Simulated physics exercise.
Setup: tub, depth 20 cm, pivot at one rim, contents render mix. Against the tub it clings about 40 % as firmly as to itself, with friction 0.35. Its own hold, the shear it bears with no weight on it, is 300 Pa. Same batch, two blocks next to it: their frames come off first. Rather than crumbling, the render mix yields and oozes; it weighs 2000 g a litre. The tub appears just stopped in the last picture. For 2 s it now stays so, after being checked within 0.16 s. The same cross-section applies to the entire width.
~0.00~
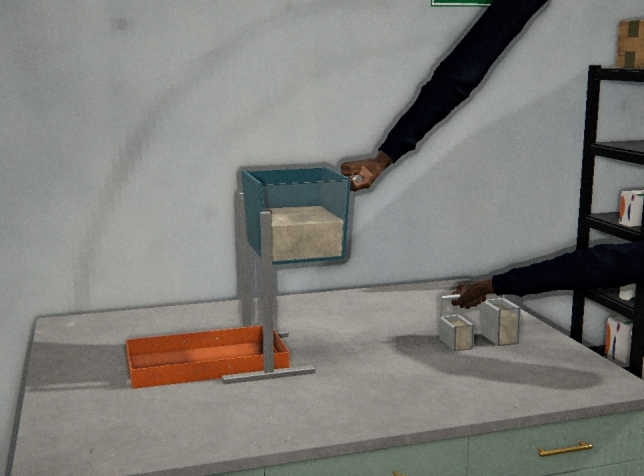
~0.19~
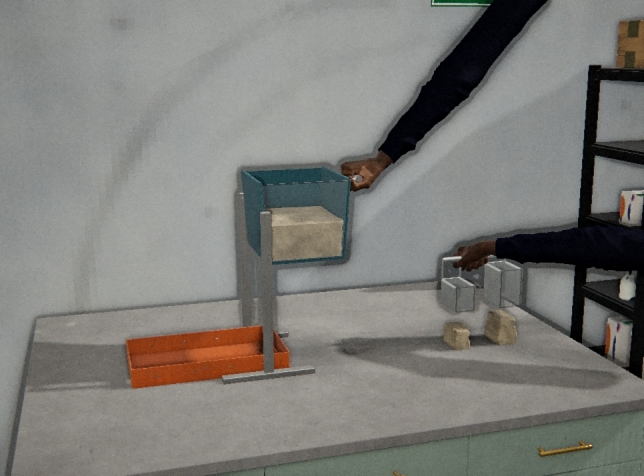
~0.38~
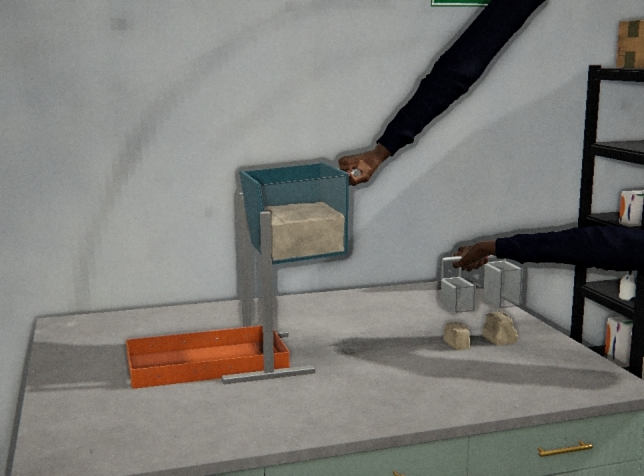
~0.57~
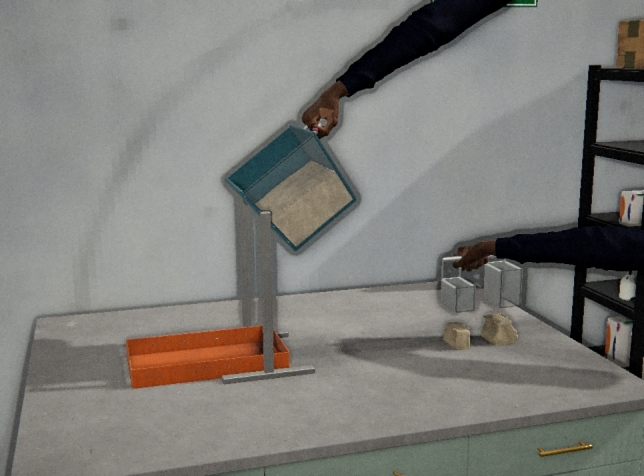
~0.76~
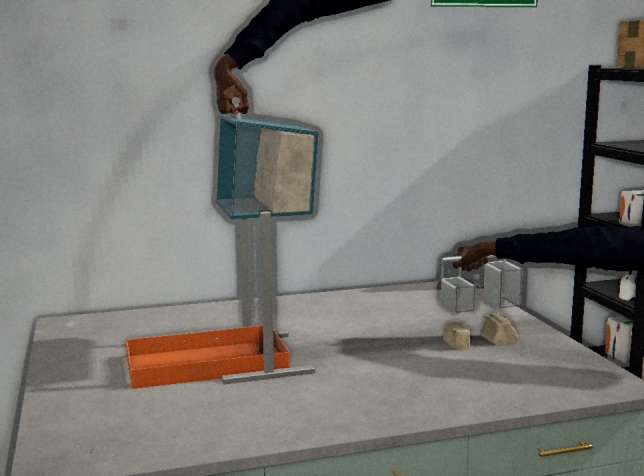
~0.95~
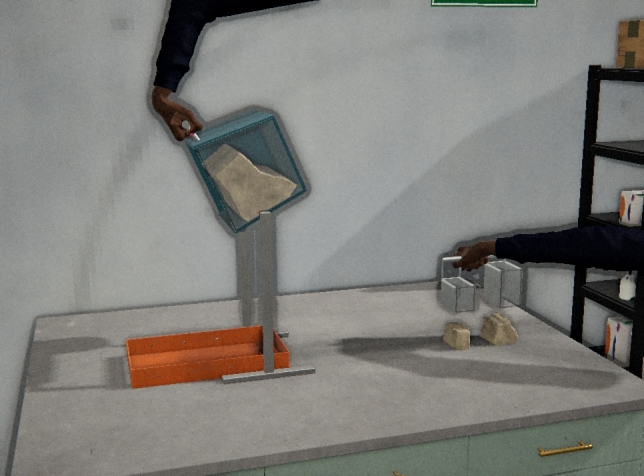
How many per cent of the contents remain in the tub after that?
0 %.
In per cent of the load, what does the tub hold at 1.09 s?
40 %, roughly.
After 1.09 s, the tub is at 113 degrees and holds 38 %.
After 1.26 s, the tub is at 113 degrees and holds 0 %.
After 1.43 s, the tub is at 113 degrees and holds 0 %.
After 1.60 s, the tub is at 113 degrees and holds 0 %.
After 2.95 s, the tub is at 113 degrees and holds 0 %.
